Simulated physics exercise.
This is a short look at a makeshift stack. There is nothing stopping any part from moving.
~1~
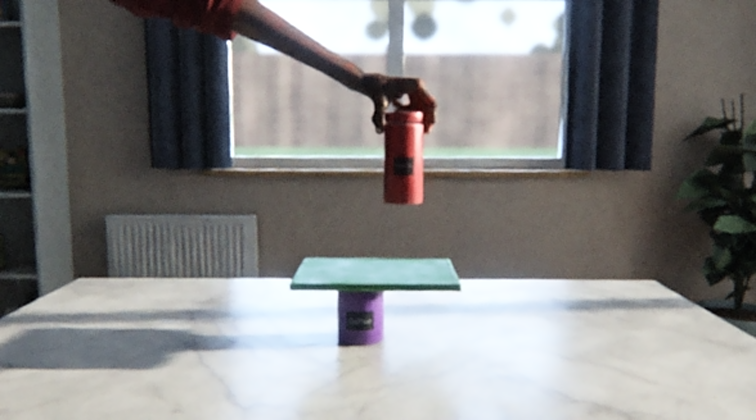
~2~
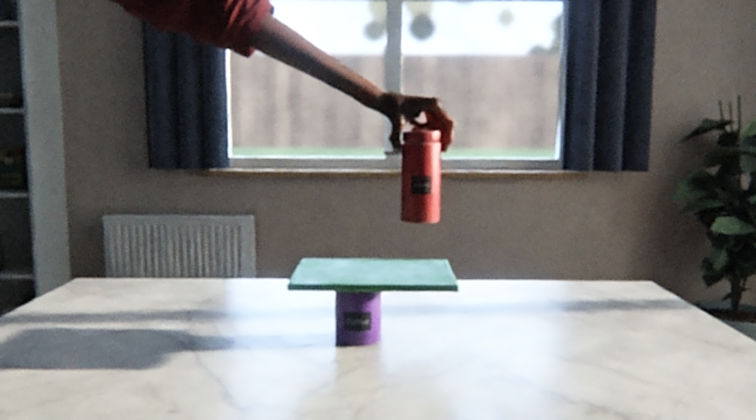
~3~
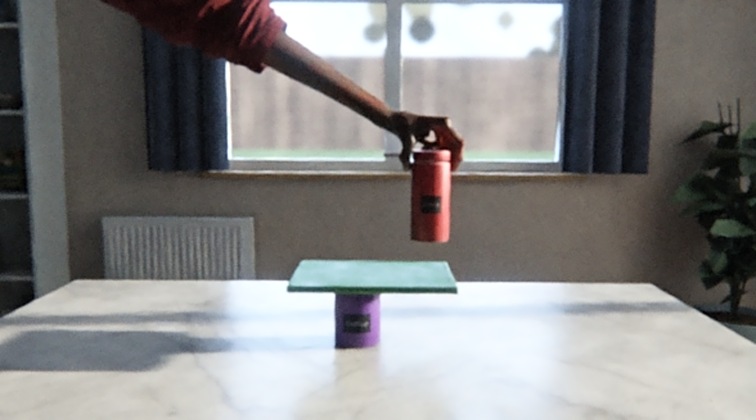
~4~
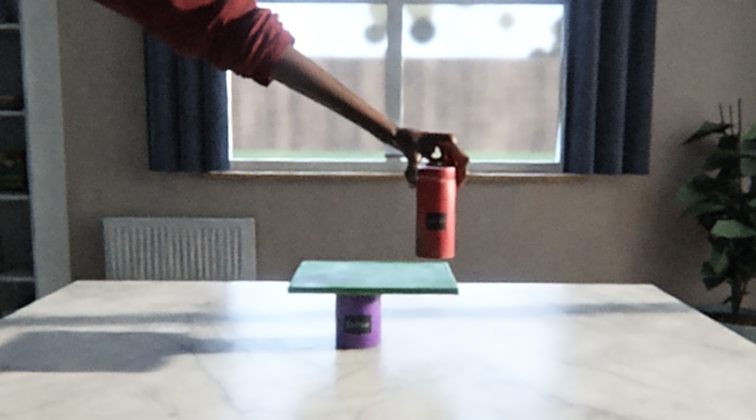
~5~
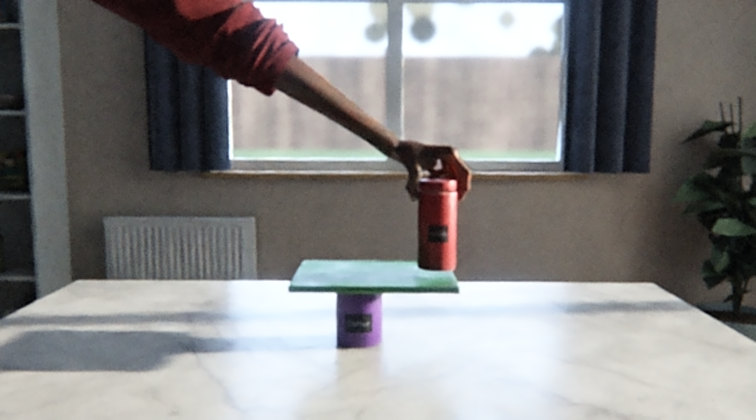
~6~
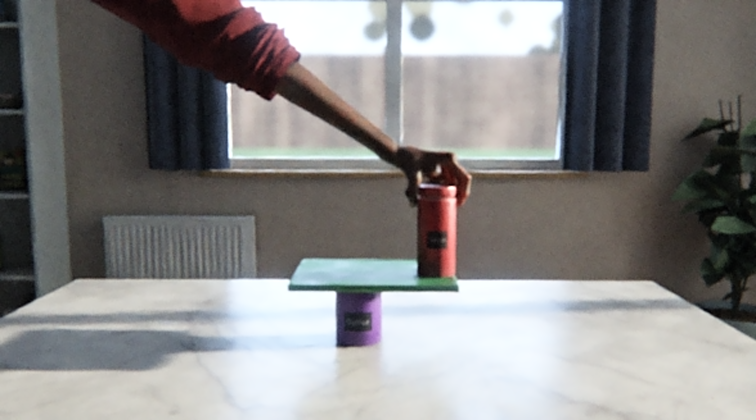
To begin with, a hand holds a red jar in the air above a green lid that rests on a purple container on a marble-look table. The arm moves the jar a little to the right while lowering it, then sets it on the lid's right end, fingers still gripping its top.
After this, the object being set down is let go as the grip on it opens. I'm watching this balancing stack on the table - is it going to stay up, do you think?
No. It is going to fail to remain upright.
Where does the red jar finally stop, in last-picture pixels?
It ends up close to (490, 325).
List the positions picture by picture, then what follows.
Still above its spot; red jar (403, 158); green lid (376, 273), in the first picture.
Still above its spot; red jar (421, 176); green lid (374, 274), in the second picture.
Still above its spot; red jar (430, 195); green lid (373, 276), in the third picture.
Still above its spot; red jar (435, 212); green lid (374, 277), in the fourth picture.
Still above its spot; red jar (437, 224); green lid (375, 276), in the fifth picture.
Set down, still held; red jar (436, 230); green lid (374, 274), in the sixth picture.
Then, 0.30 s on from there, red jar now fallen; green lid turned 52° from how it was put.
Then, 0.40 s on from there, green lid turned 61° from how it was put.
Then, 0.80 s on from there, green lid turned 48° from how it was put.
In the end, fallen, red jar; toppled in the stack, green lid; purple jar unmoved. At the end, from the last picture's camera, red jar near (490, 324). The stack gives way.
